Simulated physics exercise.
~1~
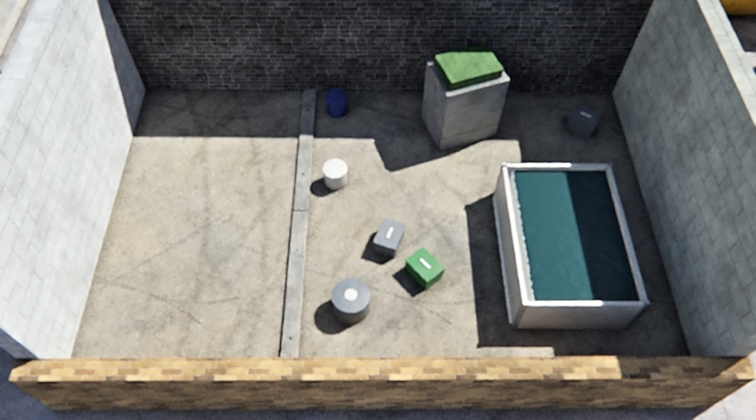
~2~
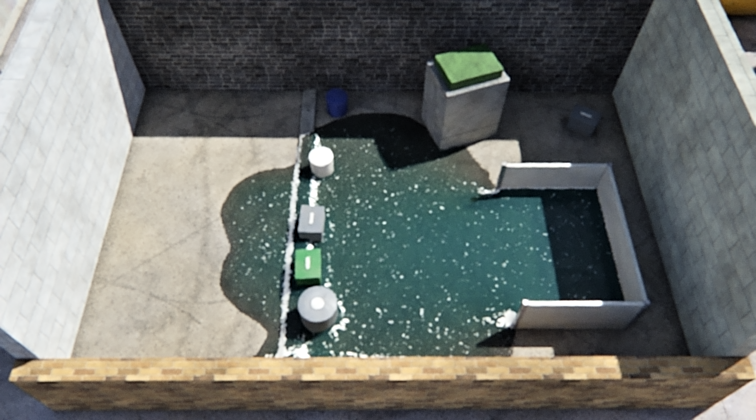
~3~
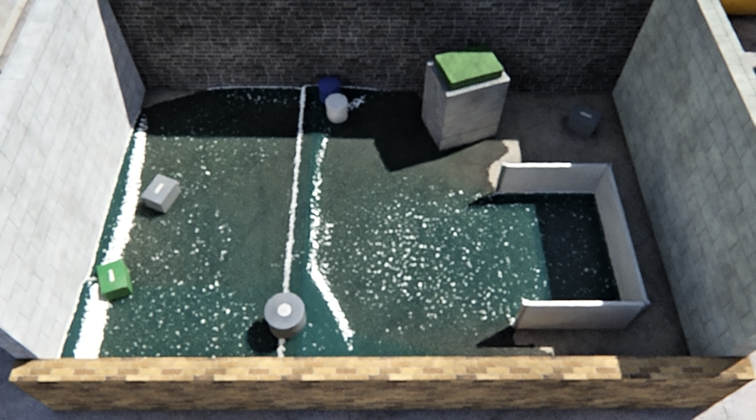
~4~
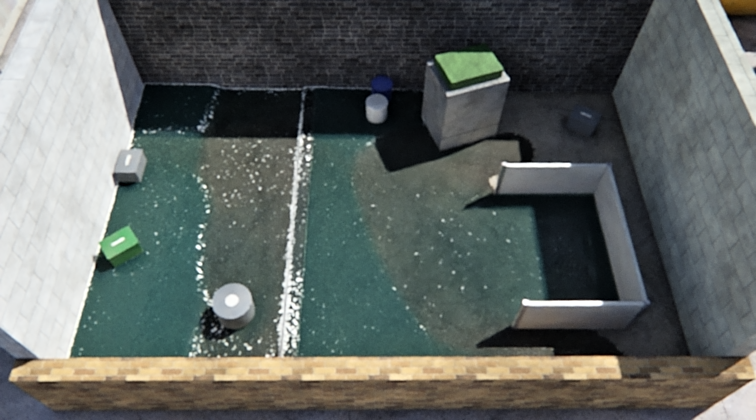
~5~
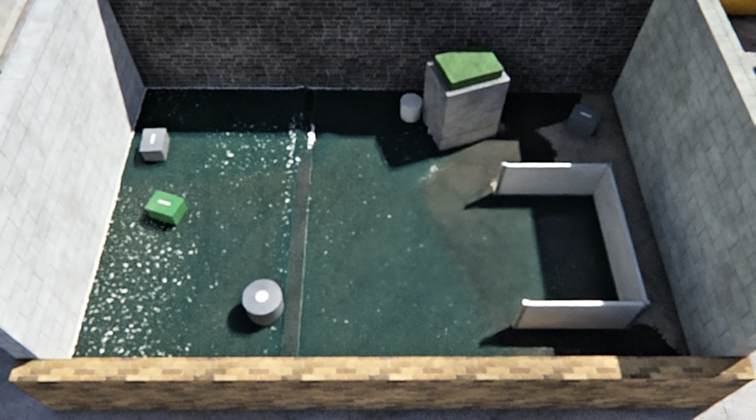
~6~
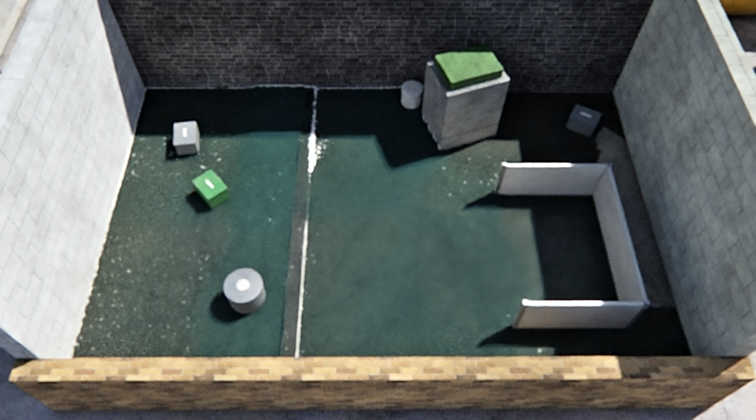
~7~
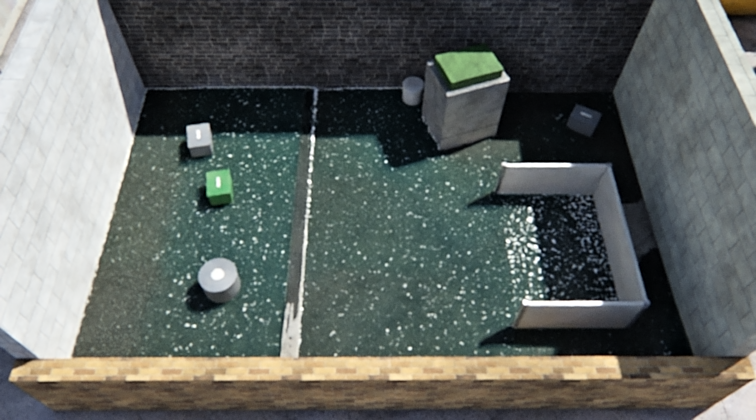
Water burst from the open tank and flooded the walled yard, sweeping a green box, a grey box and a grey drum leftward over the kerb, while a white pail drifted back beside the tall block and the blue pail disappeared from view.
